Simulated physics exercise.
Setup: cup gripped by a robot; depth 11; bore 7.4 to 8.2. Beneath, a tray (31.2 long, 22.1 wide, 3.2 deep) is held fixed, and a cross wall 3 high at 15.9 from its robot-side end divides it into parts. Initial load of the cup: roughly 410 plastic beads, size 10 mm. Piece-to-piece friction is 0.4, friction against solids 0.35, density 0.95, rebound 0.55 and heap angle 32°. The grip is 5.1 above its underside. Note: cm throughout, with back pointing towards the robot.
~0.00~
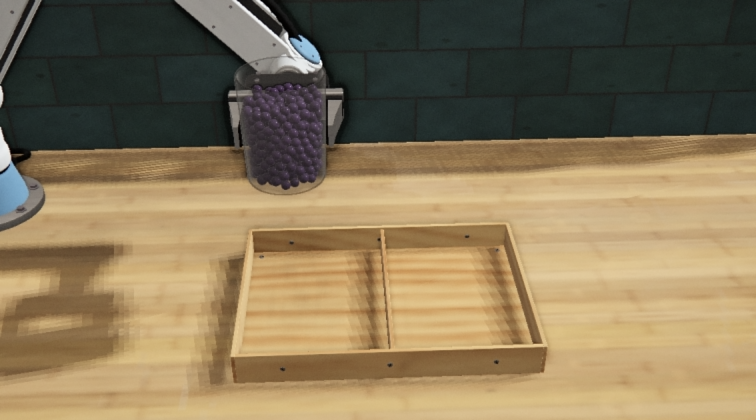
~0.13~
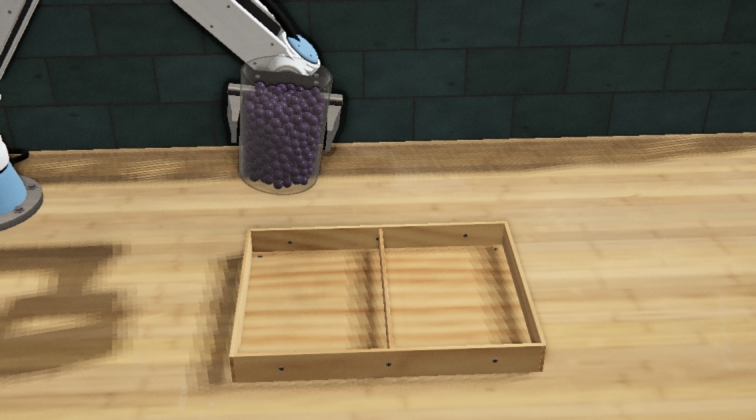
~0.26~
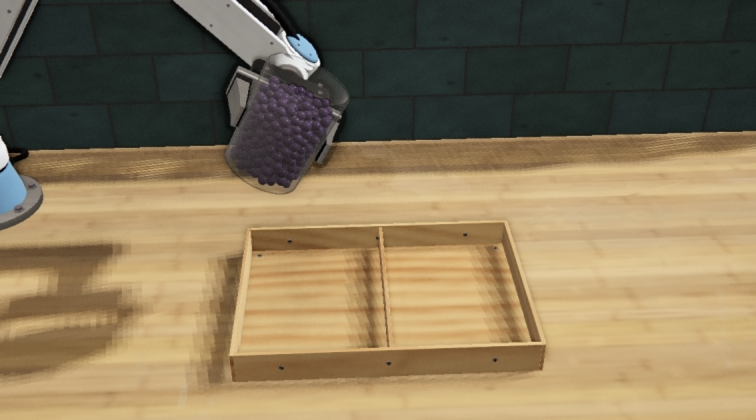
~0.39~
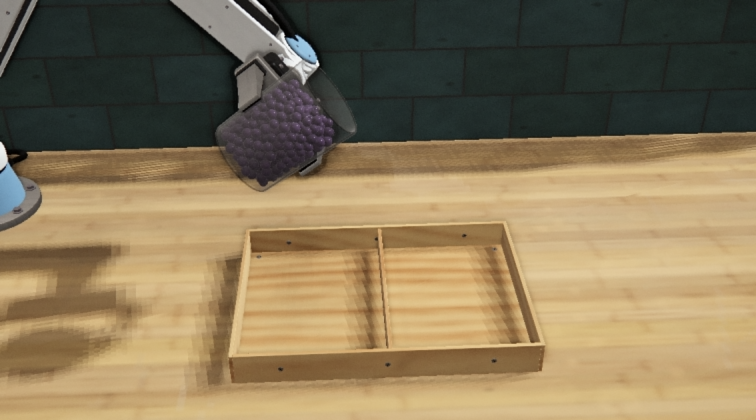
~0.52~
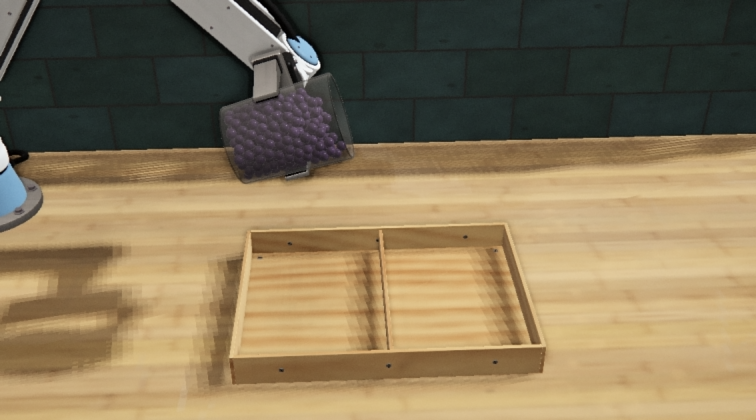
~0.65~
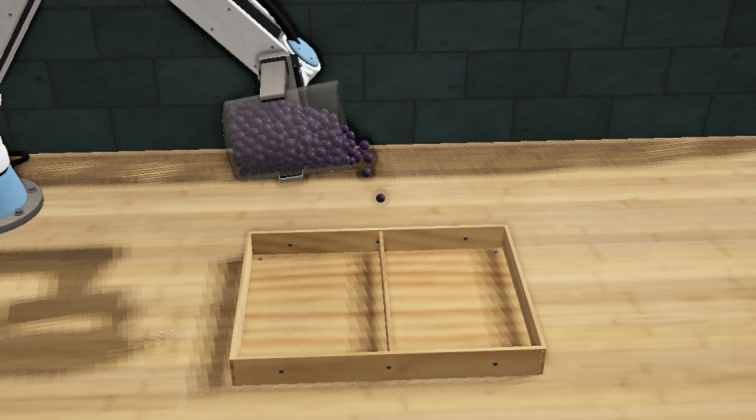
At the start, a robot arm holds a clear cup full of small purple beads upright above a wooden counter, behind an empty two-part wooden tray. The arm tilts the cup steadily to the right until it lies nearly on its side, and the first few beads spill over its rim.
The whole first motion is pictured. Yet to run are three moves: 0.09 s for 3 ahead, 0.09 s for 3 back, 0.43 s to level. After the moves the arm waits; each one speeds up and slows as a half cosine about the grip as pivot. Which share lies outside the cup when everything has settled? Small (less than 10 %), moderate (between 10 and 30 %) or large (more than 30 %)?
Large.
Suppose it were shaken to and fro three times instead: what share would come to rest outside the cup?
That would give close to 65 percent.
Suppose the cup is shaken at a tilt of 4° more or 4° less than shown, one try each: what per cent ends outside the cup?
About 55 and 40 %.
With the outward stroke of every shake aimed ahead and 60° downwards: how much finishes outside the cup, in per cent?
It comes to around 15 percent.
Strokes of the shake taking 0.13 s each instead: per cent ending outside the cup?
It would come to roughly 30 %.
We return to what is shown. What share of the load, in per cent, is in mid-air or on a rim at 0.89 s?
I'd put it near 34 per cent.
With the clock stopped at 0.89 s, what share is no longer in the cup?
Share out so far: Close to 40 %.
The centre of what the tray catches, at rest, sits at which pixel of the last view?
Approximately (466, 302) in pixels.
By 0.89 s, tilted 78° forward, highest piece 24 above the table; 252 in the cup, 18 in the far-side part, 1 in the robot-side part, 142 in flight or on a rim.
By 1.14 s, tilted 15° forward, highest piece 27 above the table; 226 in the cup, 170 in the far-side part, 8 in the robot-side part, 3 on the table or floor, 6 in flight or on a rim.
By 1.46 s, level, highest piece 25 above the table; 226 in the cup, 170 in the far-side part, 10 in the robot-side part, 7 on the table or floor.
By 2.51 s, level, highest piece 25 above the table; 226 in the cup, 170 in the far-side part, 10 in the robot-side part, 7 on the table or floor.
Final count, 226 in the cup, 170 in the far-side part, 10 in the robot-side part, 7 on the table or floor. That is 45 % outside the cup.
